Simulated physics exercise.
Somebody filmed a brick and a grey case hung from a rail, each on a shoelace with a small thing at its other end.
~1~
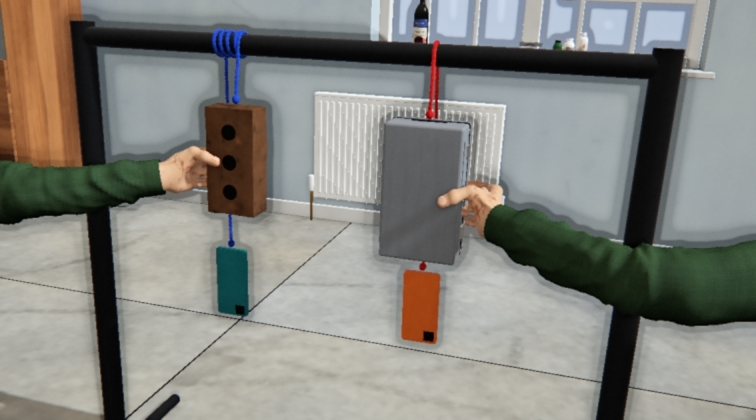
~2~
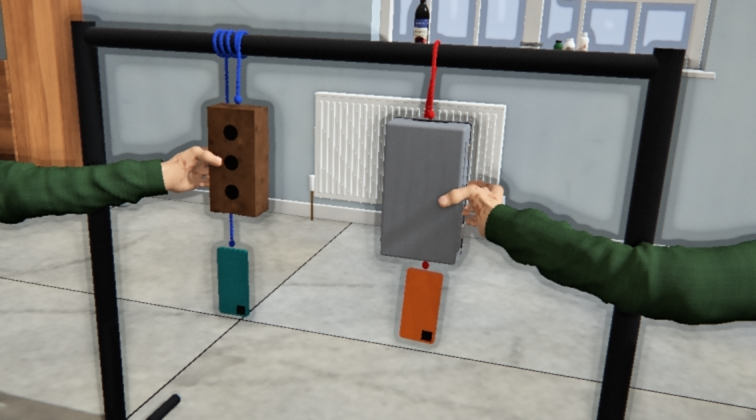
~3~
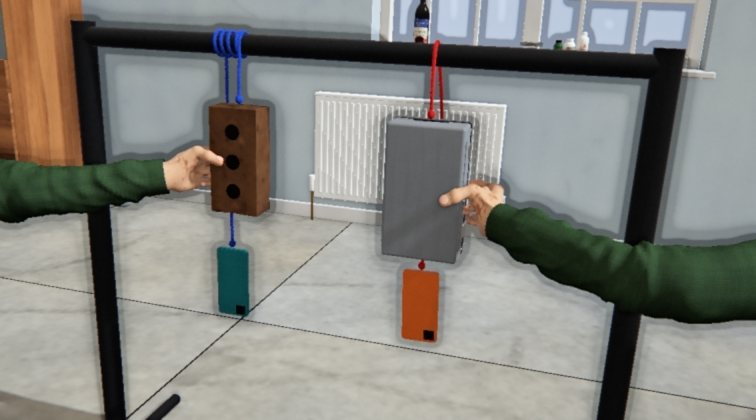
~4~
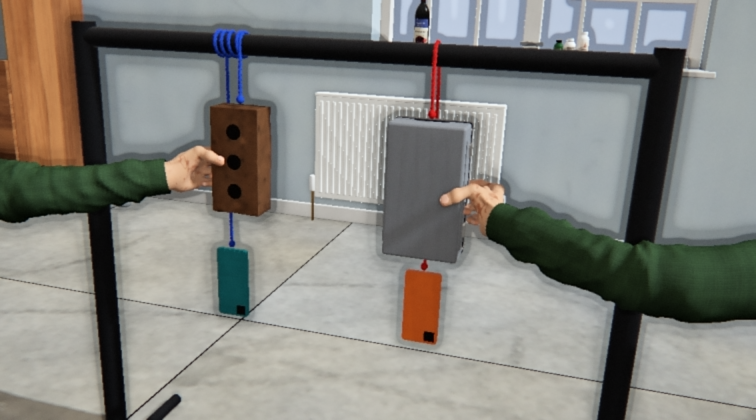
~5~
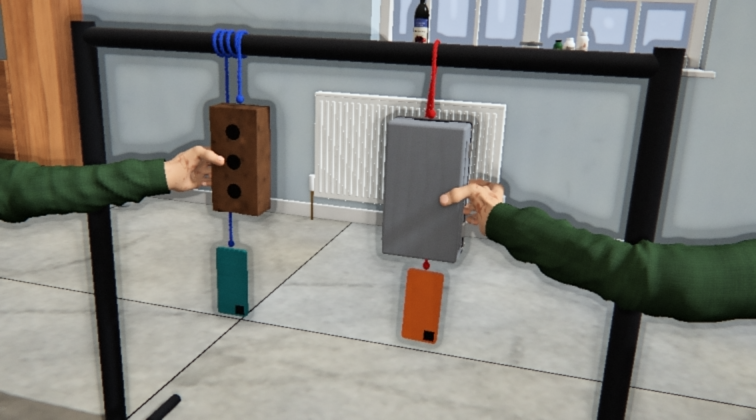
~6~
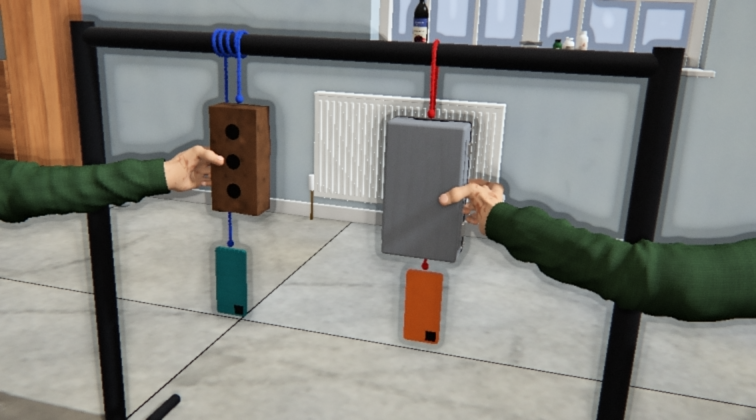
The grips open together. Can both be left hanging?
In the end the brick stays hanging; the grey case drops.
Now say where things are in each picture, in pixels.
In the first picture, brick (237, 160); grey case (425, 190); left phone (232, 282); right phone (421, 307).
In the second picture, brick (239, 160); grey case (426, 189).
In the third picture, brick (240, 160); grey case (427, 189).
In the fourth picture, brick (241, 159); grey case (427, 188).
In the fifth picture, brick (241, 159); grey case (427, 188).
In the sixth picture, brick (241, 159); grey case (427, 188); left shoelace wound several times round the rail; right shoelace only laid over the rail.
Then, 0.34 s after the last picture, brick hanging near (240, 138); grey case dropping near (420, 295).
Then, 0.74 s after the last picture, brick hanging near (242, 153); grey case on the floor.
Then, 1.16 s after the last picture, brick hanging near (239, 151); grey case on the floor.
At rest, brick hanging near (240, 152); grey case on the floor. The brick is held and the grey case pulls its rope through.
